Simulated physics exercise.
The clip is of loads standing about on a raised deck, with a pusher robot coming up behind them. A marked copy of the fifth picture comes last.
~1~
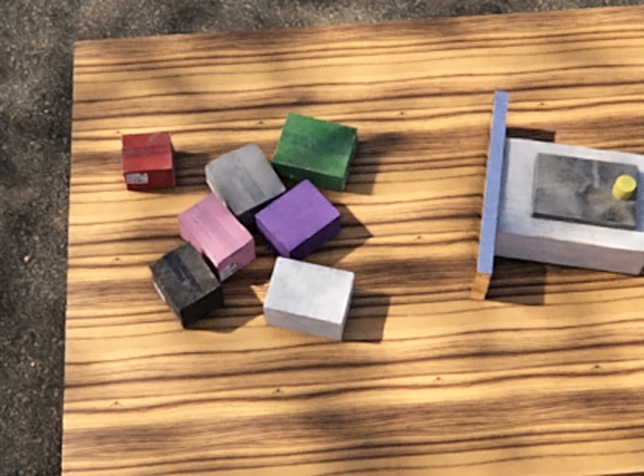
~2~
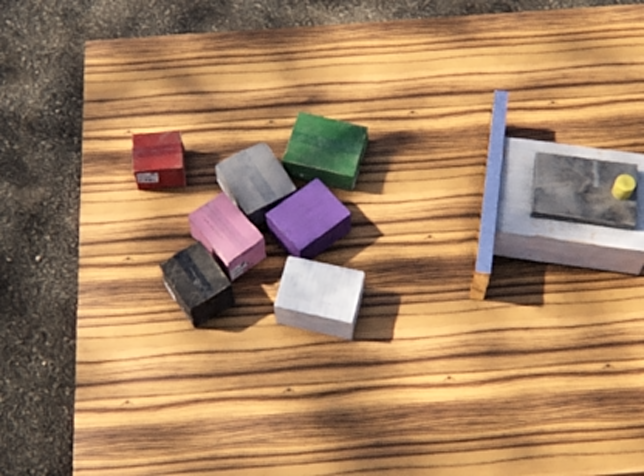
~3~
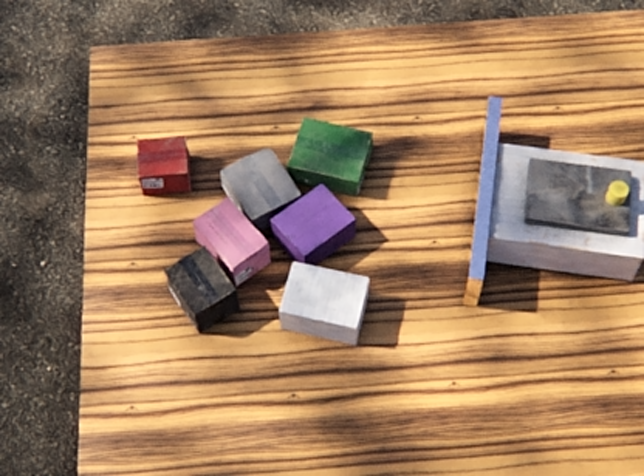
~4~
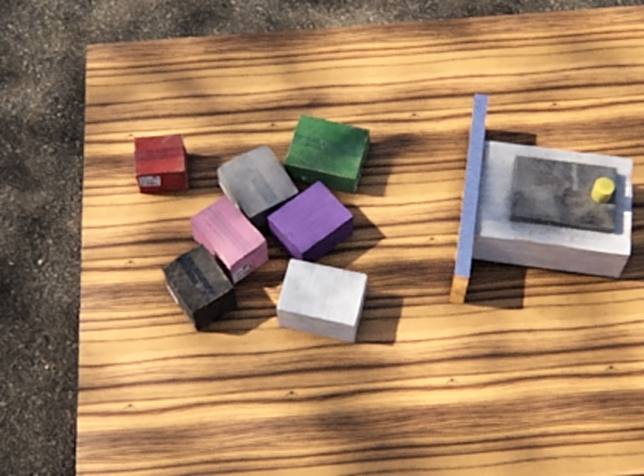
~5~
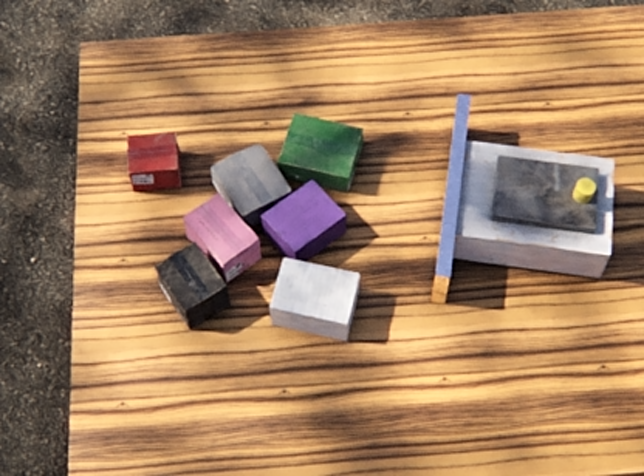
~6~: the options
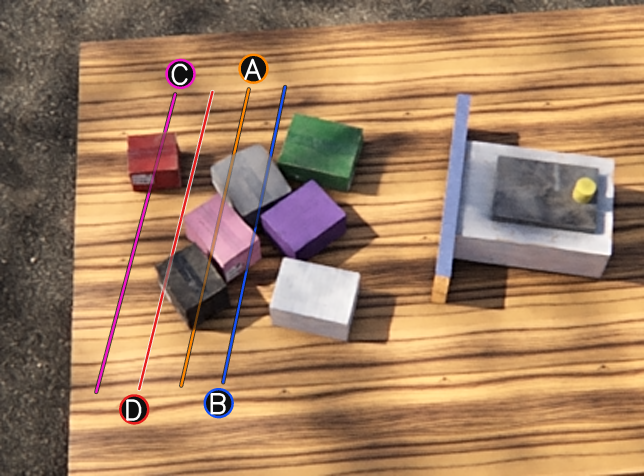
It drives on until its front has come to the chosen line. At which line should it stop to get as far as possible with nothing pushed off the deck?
It can go as far as A.
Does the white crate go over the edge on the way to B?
By then, no.
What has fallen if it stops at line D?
The black box goes over.
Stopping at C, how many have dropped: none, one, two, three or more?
In all, three or more.
On the marked copy, A at (217, 227); B at (256, 224); C at (138, 232); D at (178, 230).
With A. Early on, robot (452, 198); white crate (306, 301); red parcel (155, 162).
Further on, robot (365, 204); red parcel (139, 159); black box (146, 286).
At the end, robot (302, 209); black box (84, 295); red parcel (110, 145); nothing has fallen.
As for the rest, B is safe but short; C drops the pink parcel, grey parcel, black box and red parcel; D drops the black box.
